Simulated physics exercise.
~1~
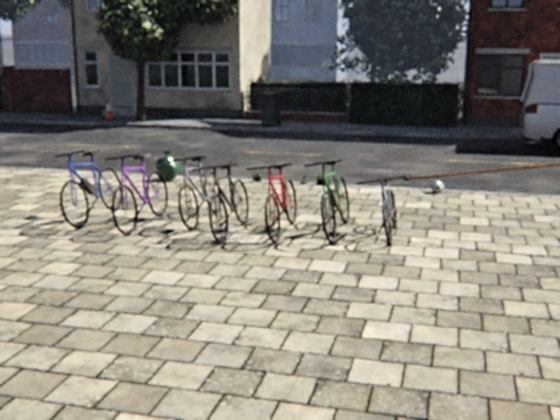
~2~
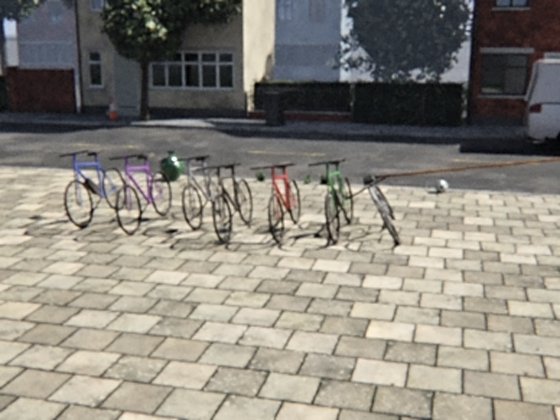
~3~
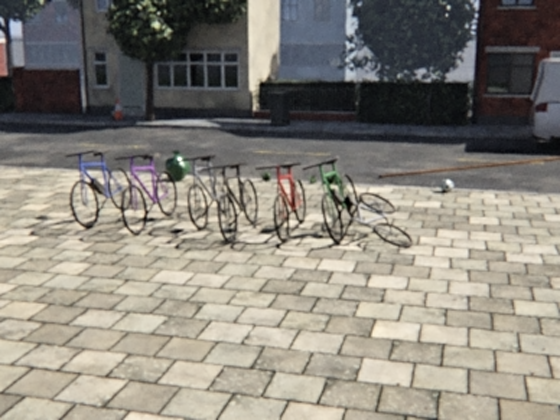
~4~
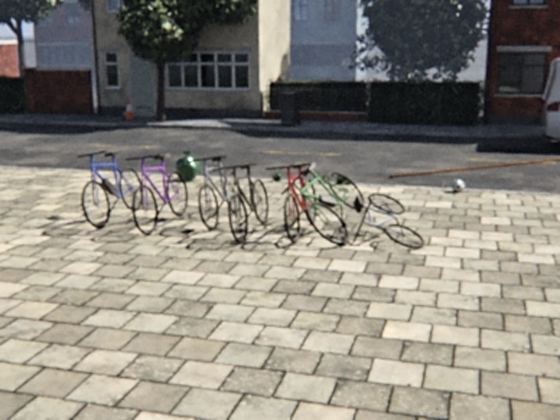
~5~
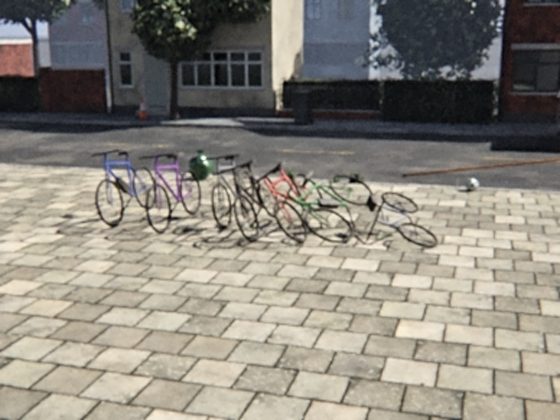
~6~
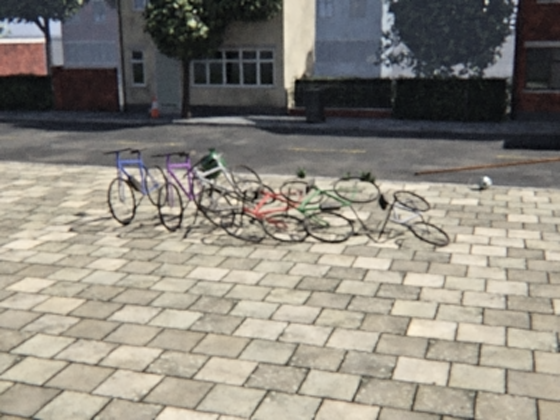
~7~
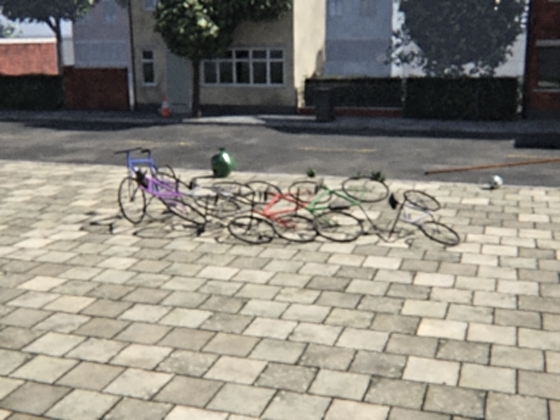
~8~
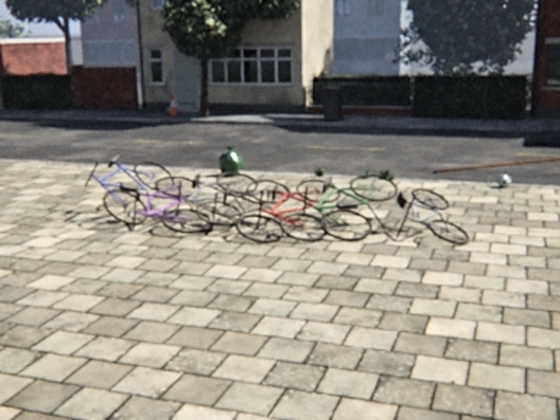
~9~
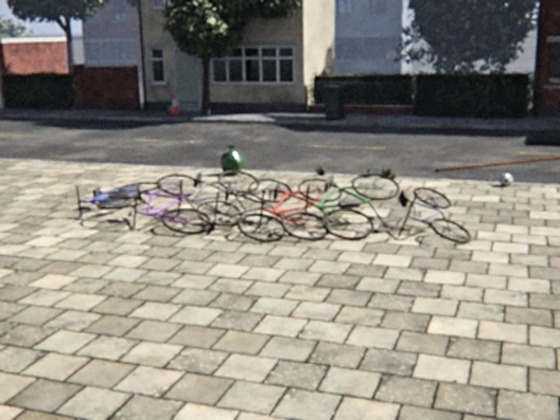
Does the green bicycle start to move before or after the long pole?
It starts after the pole. The pole shifts left first, and the green bicycle only begins to tip once the dark bicycle at the right end has gone over.
